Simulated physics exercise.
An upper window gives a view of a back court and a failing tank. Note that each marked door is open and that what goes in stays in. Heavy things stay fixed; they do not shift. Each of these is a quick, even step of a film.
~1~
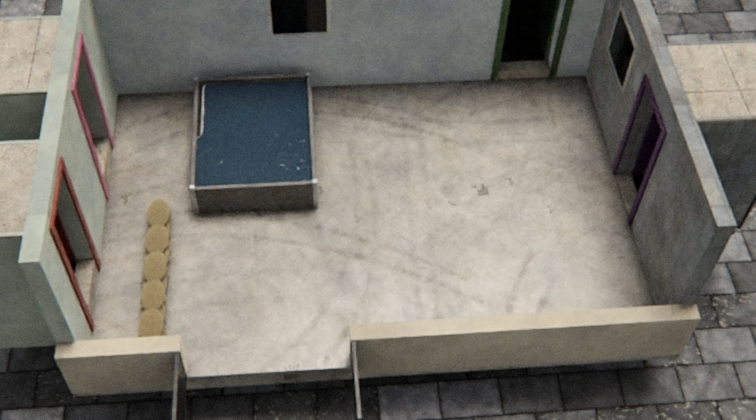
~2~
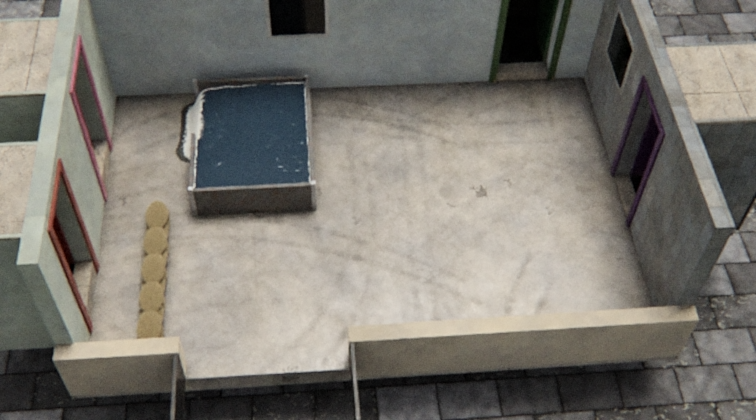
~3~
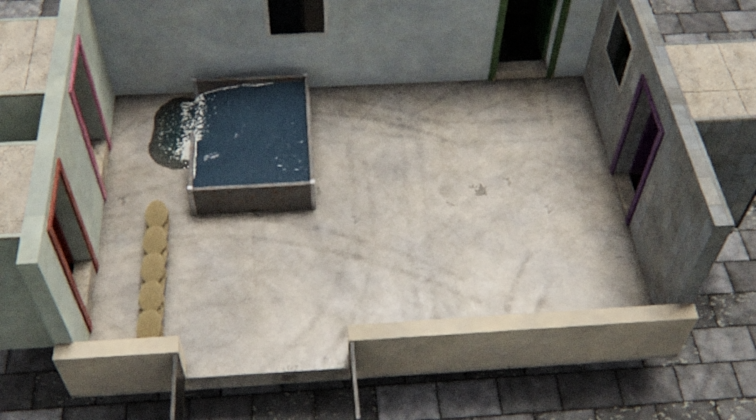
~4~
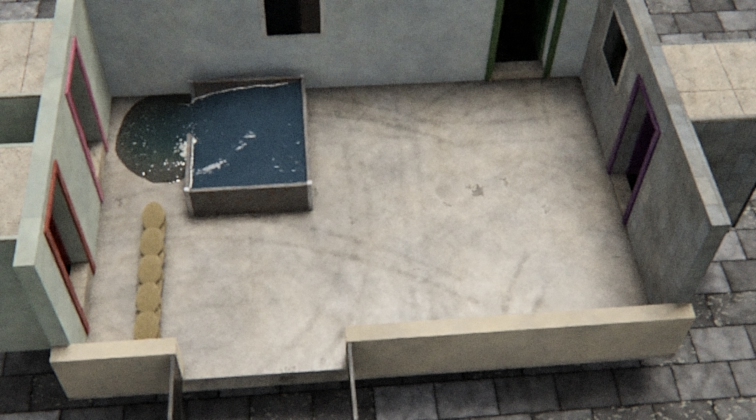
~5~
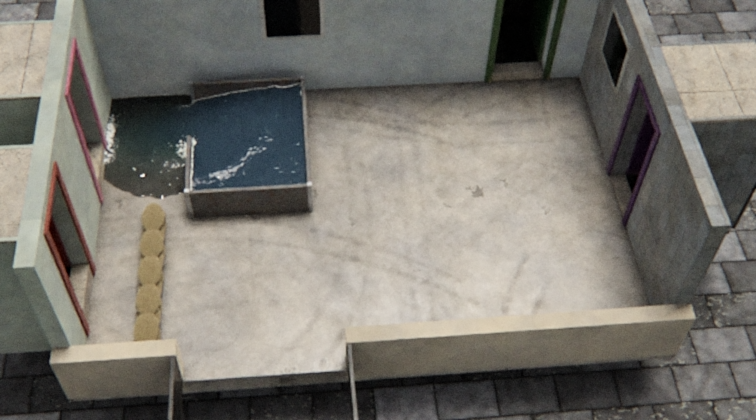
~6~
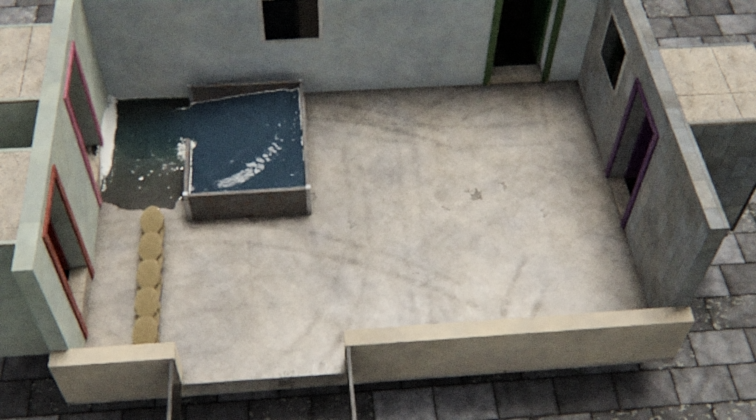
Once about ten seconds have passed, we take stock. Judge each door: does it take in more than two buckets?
My call: The green door keeps it to two or fewer, the purple door keeps it to two or fewer, the pink door keeps it to two or fewer, the red door keeps it to two or fewer.
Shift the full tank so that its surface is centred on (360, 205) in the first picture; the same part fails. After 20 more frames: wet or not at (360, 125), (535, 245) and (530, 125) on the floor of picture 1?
Going through them in turn: Still bare, still bare and still bare.
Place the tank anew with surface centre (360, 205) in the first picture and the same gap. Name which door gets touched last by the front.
That's the purple door.
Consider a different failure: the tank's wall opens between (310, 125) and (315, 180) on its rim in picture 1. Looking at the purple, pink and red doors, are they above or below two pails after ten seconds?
As I see it, the purple door overshoots, the pink door stays within limits and the red door stays within limits.
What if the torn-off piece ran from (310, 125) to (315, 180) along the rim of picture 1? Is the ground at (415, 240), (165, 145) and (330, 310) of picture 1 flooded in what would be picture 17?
Following the listed order, the three come out reached by the spill, not reached and not reached.
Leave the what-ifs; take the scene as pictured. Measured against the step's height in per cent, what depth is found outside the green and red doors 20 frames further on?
Roughly 0 and 30 %.
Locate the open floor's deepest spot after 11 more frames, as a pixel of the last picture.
Point to roughly (111, 106).
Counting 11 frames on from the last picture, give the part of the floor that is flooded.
That works out to some 15 in a hundred.
A moment on, water covers 10 % of the floor; the green door not reached, the purple door not reached, the pink door wet at the sill, nothing in, the red door not reached.
Next, water covers 15 % of the floor; the green door not reached, the purple door not reached, the pink door wet at the sill, nothing in, the red door wet at the sill, nothing in.
Then, water covers 25 % of the floor; the green door not reached, the purple door not reached, the pink door under two buckets in, the red door wet at the sill, nothing in.
Later, water covers 55 % of the floor; the green door wet at the sill, nothing in, the purple door not reached, the pink door under two buckets in, the red door wet at the sill, nothing in.
In the end, water covers 80 % of the floor; the green door wet at the sill, nothing in, the purple door wet at the sill, nothing in, the pink door under two buckets in, the red door wet at the sill, nothing in.
